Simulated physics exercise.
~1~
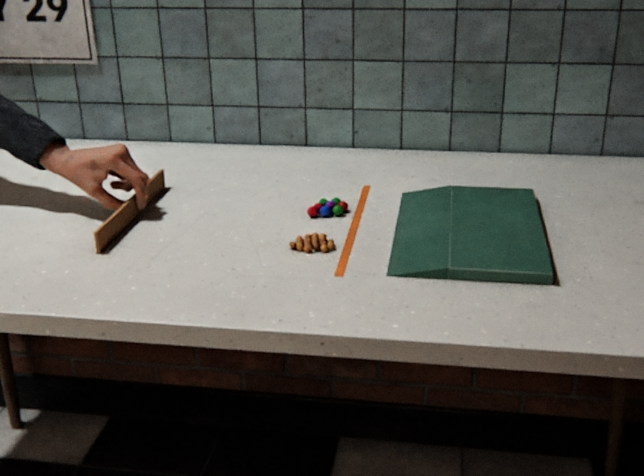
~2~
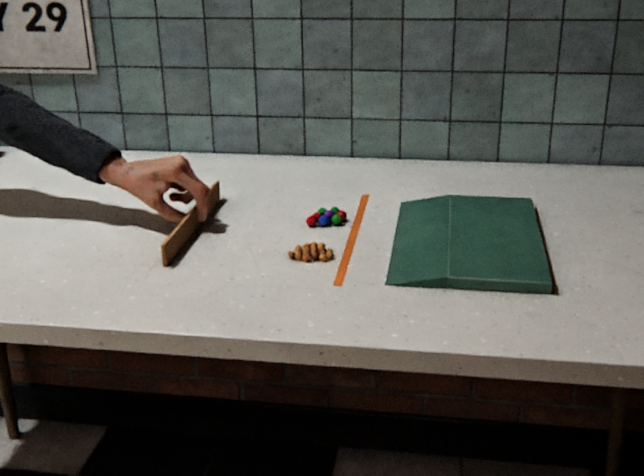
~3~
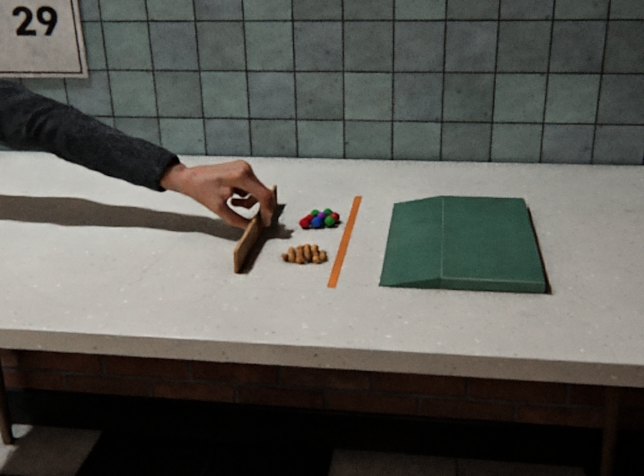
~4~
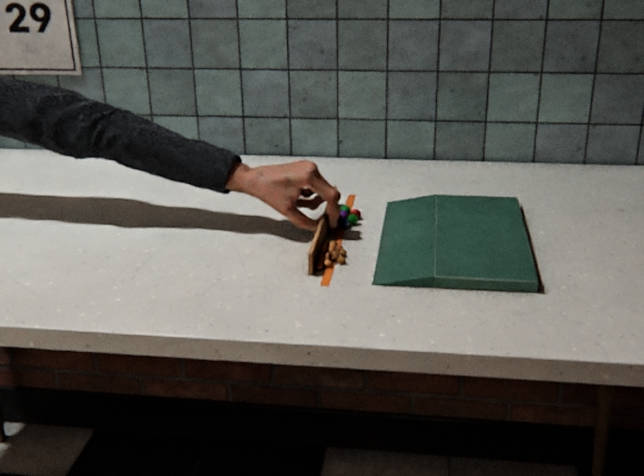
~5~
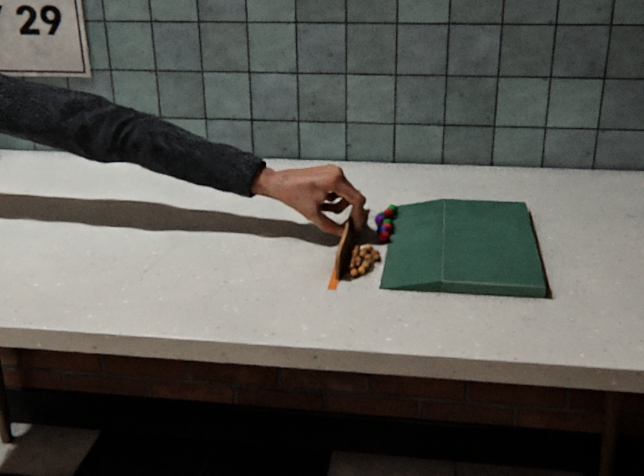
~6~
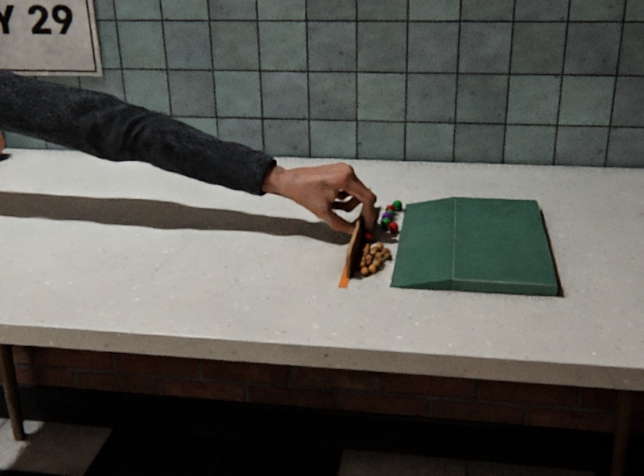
A hand in a dark sleeve slides an upright piece of brown card rightward across a pale table, toward two small heaps lying before a strip of orange tape. The farther heap is red, blue and green, the nearer one tan, and a green slab with a sloping edge sits beyond. The card reaches the heaps and pushes both over the tape. It then slows and stops at the tape, still held upright. The heaps end between the card and the green slope, with none of the pieces up on the slab.
